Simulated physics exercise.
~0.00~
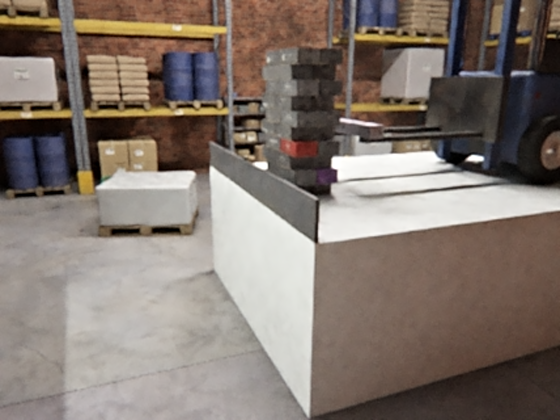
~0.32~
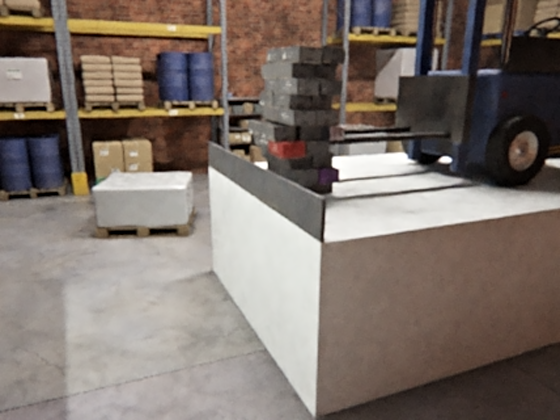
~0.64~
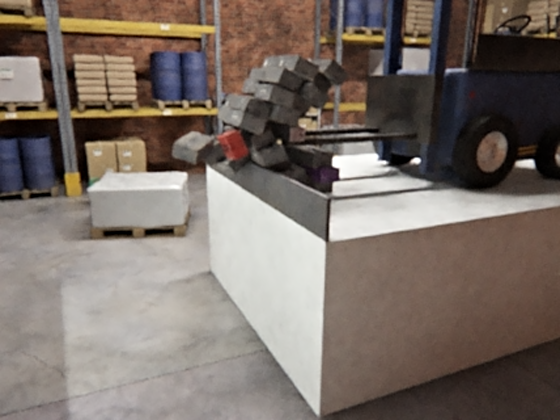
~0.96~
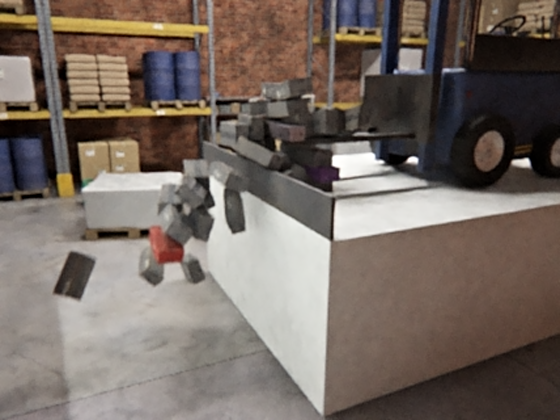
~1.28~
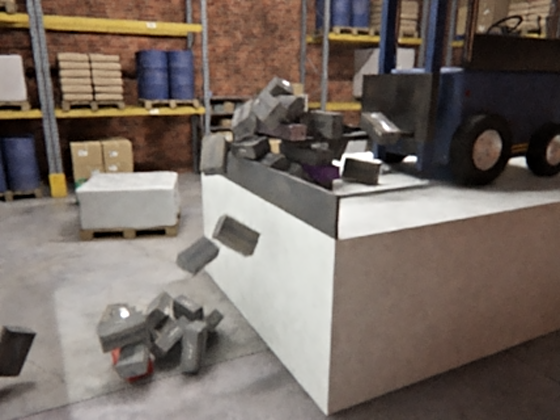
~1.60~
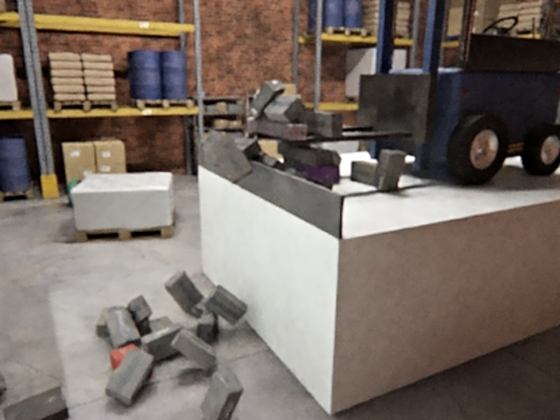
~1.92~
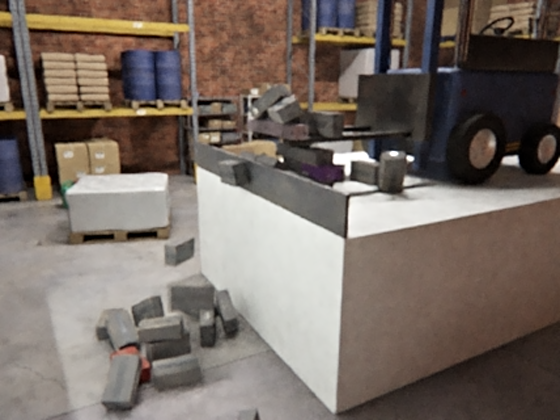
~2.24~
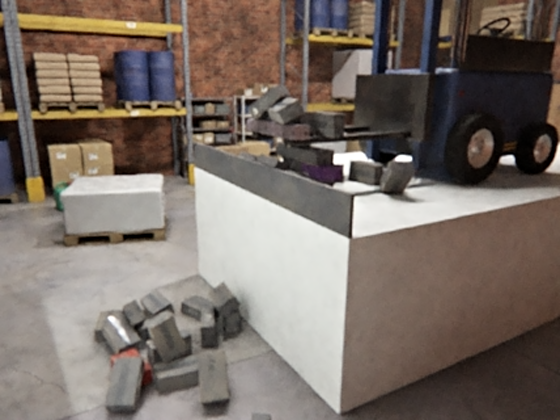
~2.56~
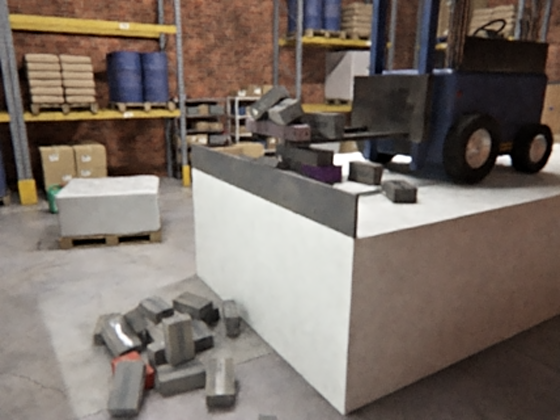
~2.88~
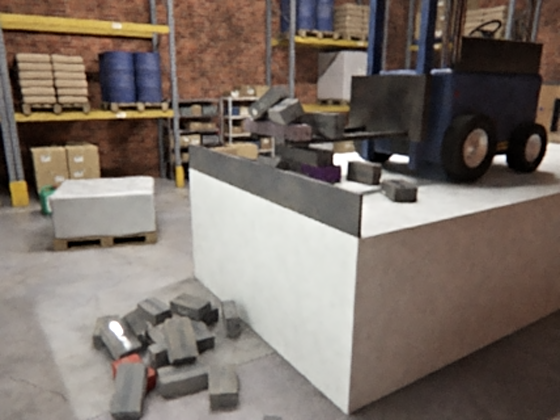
The clip shows a blue lift truck pushing a beam into a tall stack of dark boxes on a white platform, toppling it leftward over a low board; many boxes, including a red one, tumble to the floor, while others, including a purple one, stay on top.
